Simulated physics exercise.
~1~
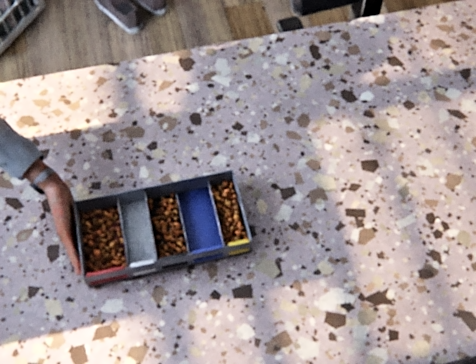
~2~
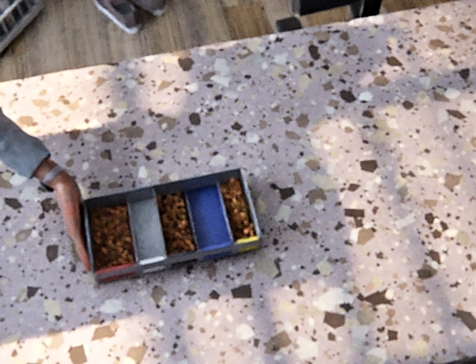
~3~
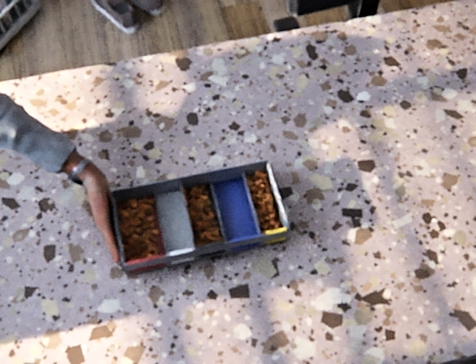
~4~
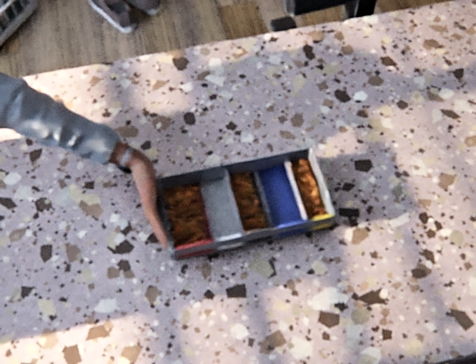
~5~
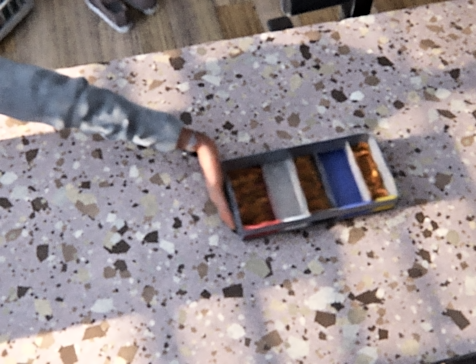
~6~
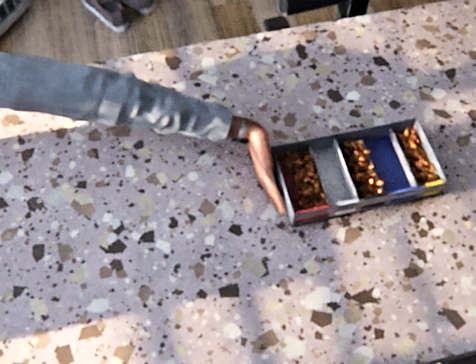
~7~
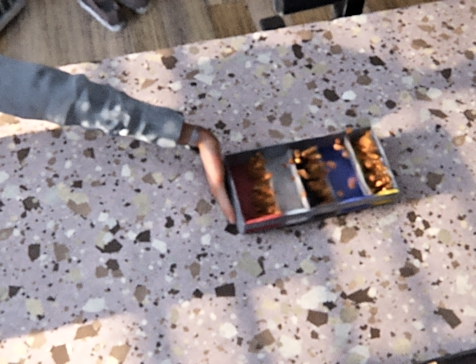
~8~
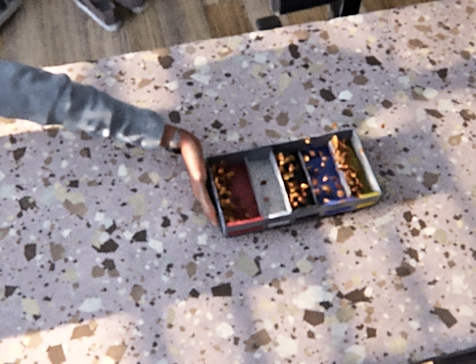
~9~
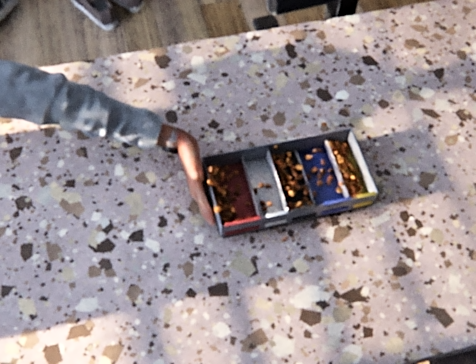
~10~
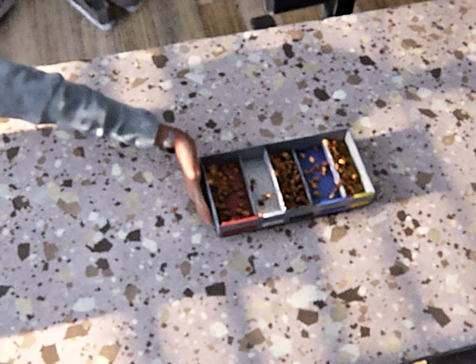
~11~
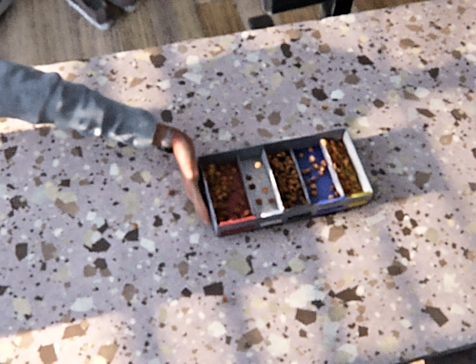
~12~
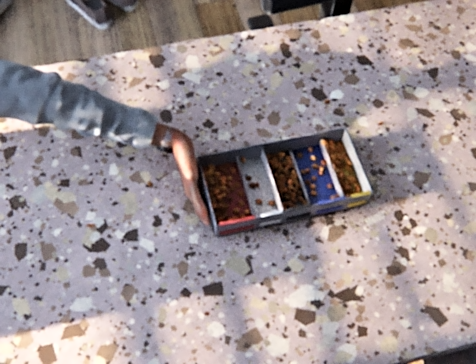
The video shows a hand sliding a divided tray of brown kibble rightward across a speckled tabletop, then stopping and pulling it partway back left. Pieces scatter across the dividers, some landing in the blue compartment, and the tray ends at rest with the hand still at its left end.
